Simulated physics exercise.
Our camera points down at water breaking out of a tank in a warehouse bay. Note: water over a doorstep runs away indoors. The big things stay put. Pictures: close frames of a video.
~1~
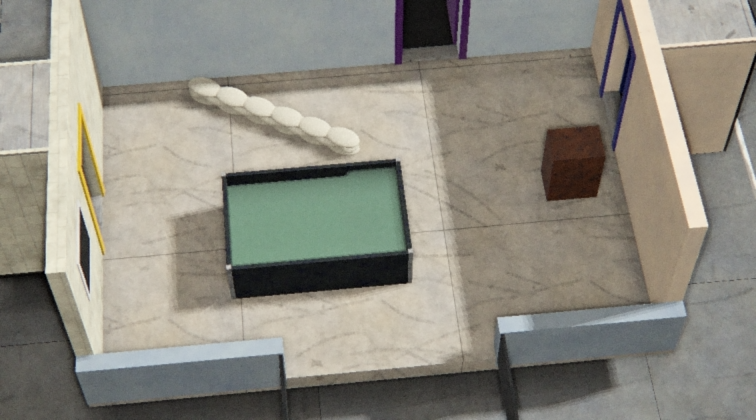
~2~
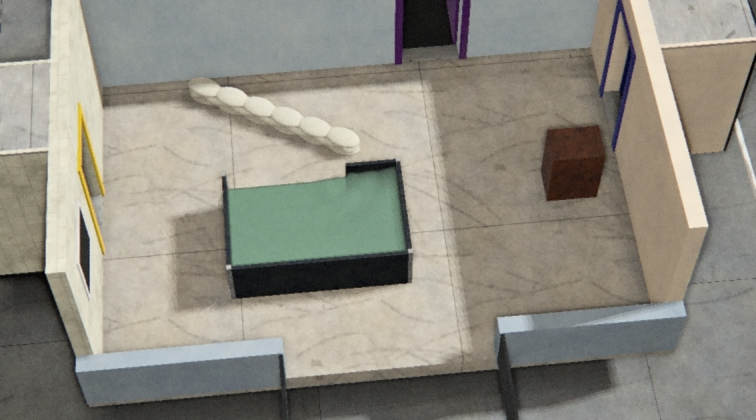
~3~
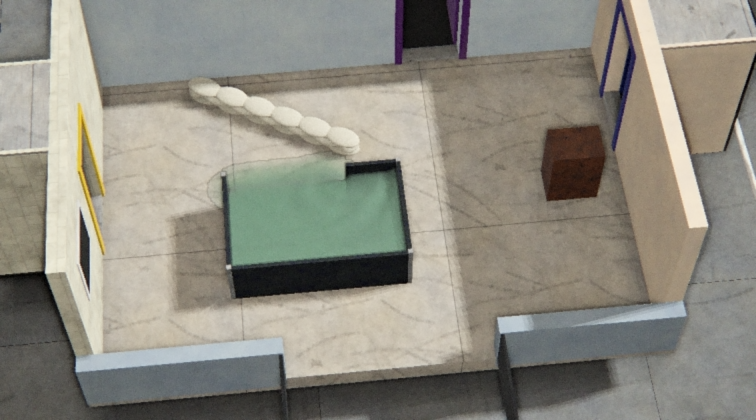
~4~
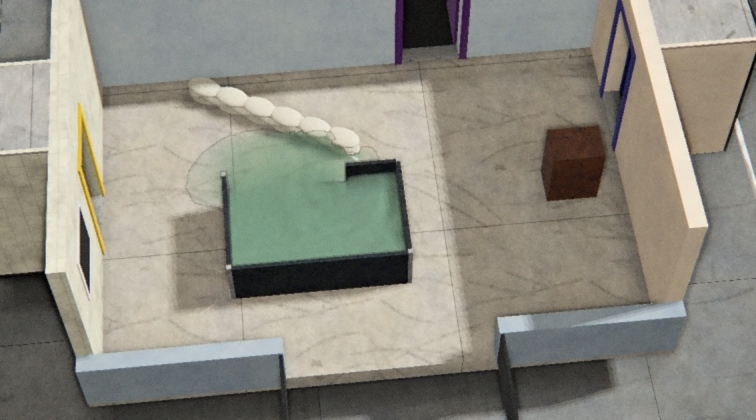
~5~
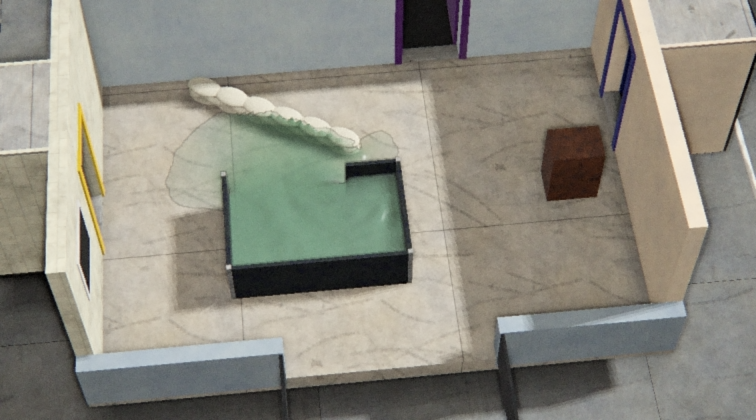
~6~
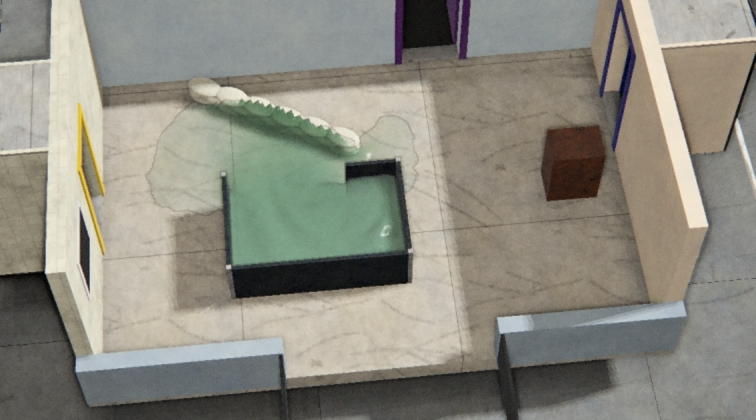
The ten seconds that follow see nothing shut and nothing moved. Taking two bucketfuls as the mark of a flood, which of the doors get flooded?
The blue door stays below the mark, the yellow door gets flooded, the purple door stays below the mark.
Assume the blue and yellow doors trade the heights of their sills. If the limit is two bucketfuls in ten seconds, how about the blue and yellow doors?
Blue door: Tops the threshold; yellow door: Remains below the threshold.
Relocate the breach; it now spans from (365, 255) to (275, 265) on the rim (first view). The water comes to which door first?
It would be the yellow door.
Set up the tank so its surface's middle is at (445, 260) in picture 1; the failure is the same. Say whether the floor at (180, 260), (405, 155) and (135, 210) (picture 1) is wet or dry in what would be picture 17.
My reading is missed by the flood first, hit by the flood next and missed by the flood last.
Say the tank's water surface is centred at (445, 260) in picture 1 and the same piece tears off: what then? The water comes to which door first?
The purple-painted one.
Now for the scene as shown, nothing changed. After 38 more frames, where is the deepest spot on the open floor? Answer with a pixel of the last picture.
Close to (104, 367), I'd say.
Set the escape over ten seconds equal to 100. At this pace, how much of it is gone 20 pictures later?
Roughly 5 %.
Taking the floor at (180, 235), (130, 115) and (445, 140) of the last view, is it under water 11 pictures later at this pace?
Point by point: Not yet wet, inundated, inundated.
A moment on, water covers 30 % of the floor; the blue door not reached, the yellow door not reached, the purple door not reached.
Next, water covers 35 % of the floor; the blue door not reached, the yellow door not reached, the purple door wet at the sill, nothing in.
Then, water covers 65 % of the floor; the blue door wet at the sill, nothing in, the yellow door under two buckets in, the purple door wet at the sill, nothing in.
Later, water covers 85 % of the floor; the blue door wet at the sill, nothing in, the yellow door far over two buckets in, the purple door wet at the sill, nothing in.
In the end, water covers 90 % of the floor; the blue door wet at the sill, nothing in, the yellow door far over two buckets in, the purple door wet at the sill, nothing in.
